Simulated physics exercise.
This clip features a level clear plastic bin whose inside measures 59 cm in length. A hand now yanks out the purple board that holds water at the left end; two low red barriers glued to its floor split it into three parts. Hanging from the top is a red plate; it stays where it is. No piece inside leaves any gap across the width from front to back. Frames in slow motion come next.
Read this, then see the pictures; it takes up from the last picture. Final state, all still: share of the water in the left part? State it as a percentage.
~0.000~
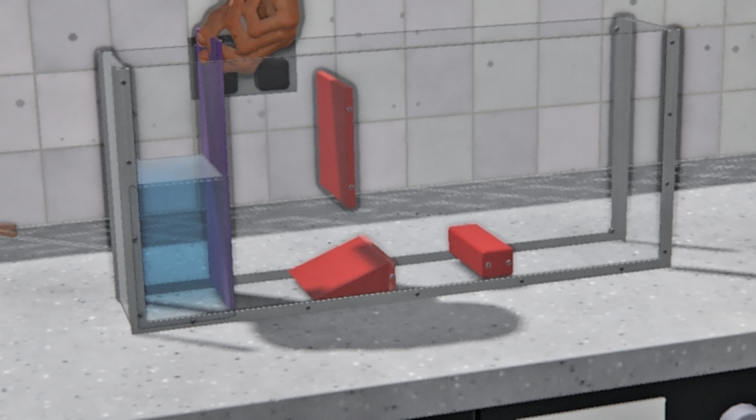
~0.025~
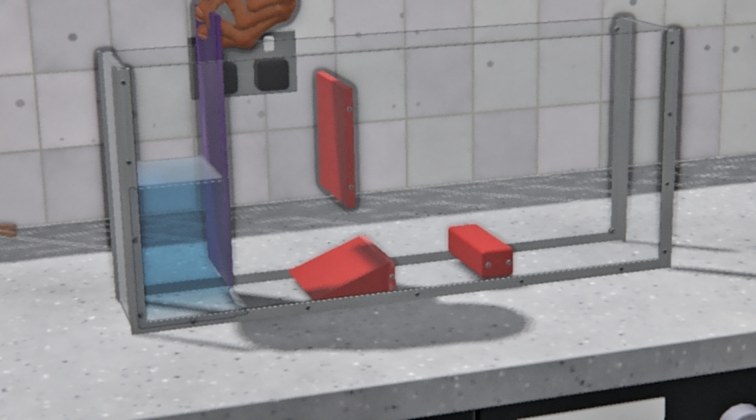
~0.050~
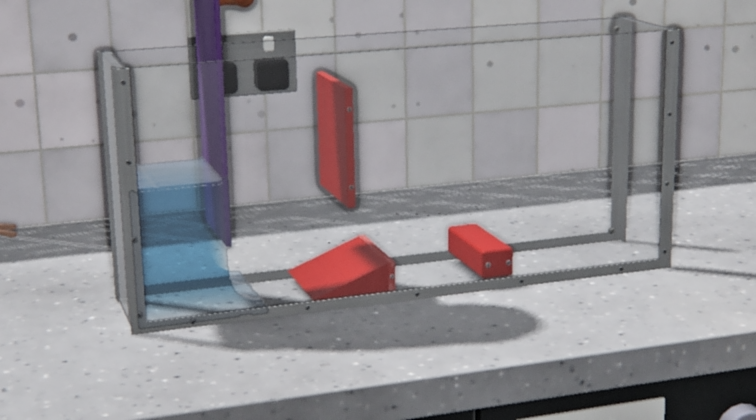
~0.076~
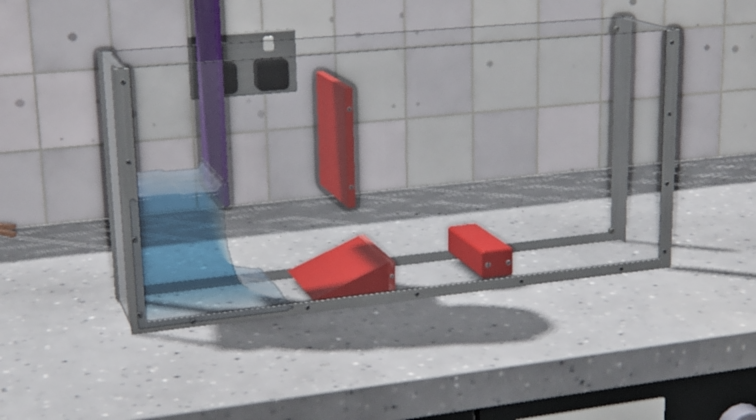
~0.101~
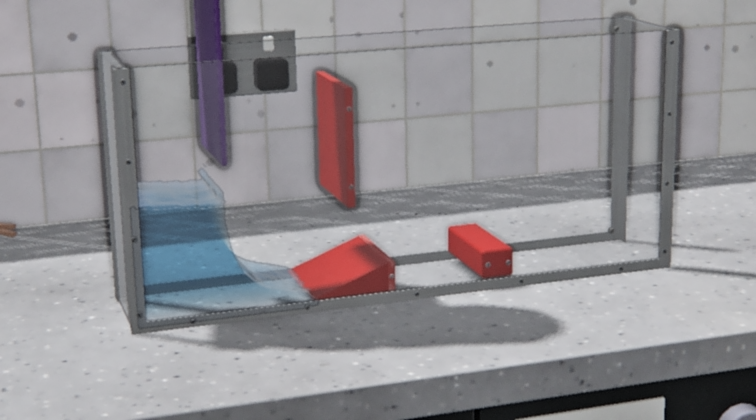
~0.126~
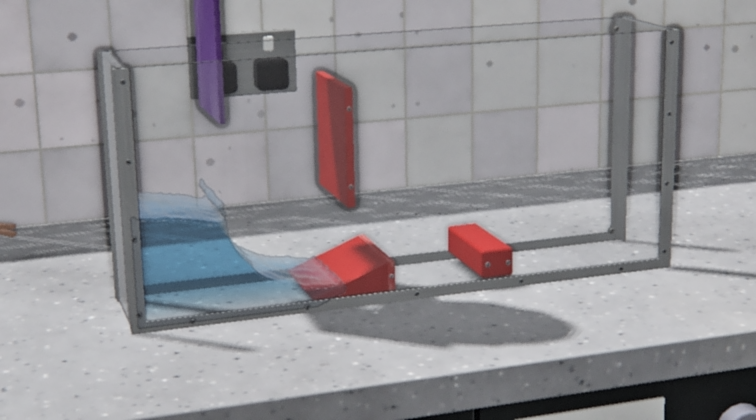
About 44 out of 100.
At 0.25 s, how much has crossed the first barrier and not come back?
At that moment, around 16 percent.
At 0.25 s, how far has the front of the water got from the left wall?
Front distance: Approx. 36 cm.
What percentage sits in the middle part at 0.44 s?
Roughly 22 in a hundred.
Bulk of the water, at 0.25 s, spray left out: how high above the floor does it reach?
Roughly 6.5 centimetres.
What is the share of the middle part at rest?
It works out to close to 26 per cent by the end.
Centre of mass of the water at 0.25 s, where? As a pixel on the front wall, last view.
Centre of mass (last view): Approx. (279, 277).
After 0.25 s 16 per cent is beyond the first barrier and 0 beyond the second.
After 0.44 s 44 per cent is beyond the first barrier and 22 beyond the second.
After 0.77 s 56 per cent is beyond the first barrier and 30 beyond the second.
In the end the left part holds 45, the middle 27 and the right 29 per cent.
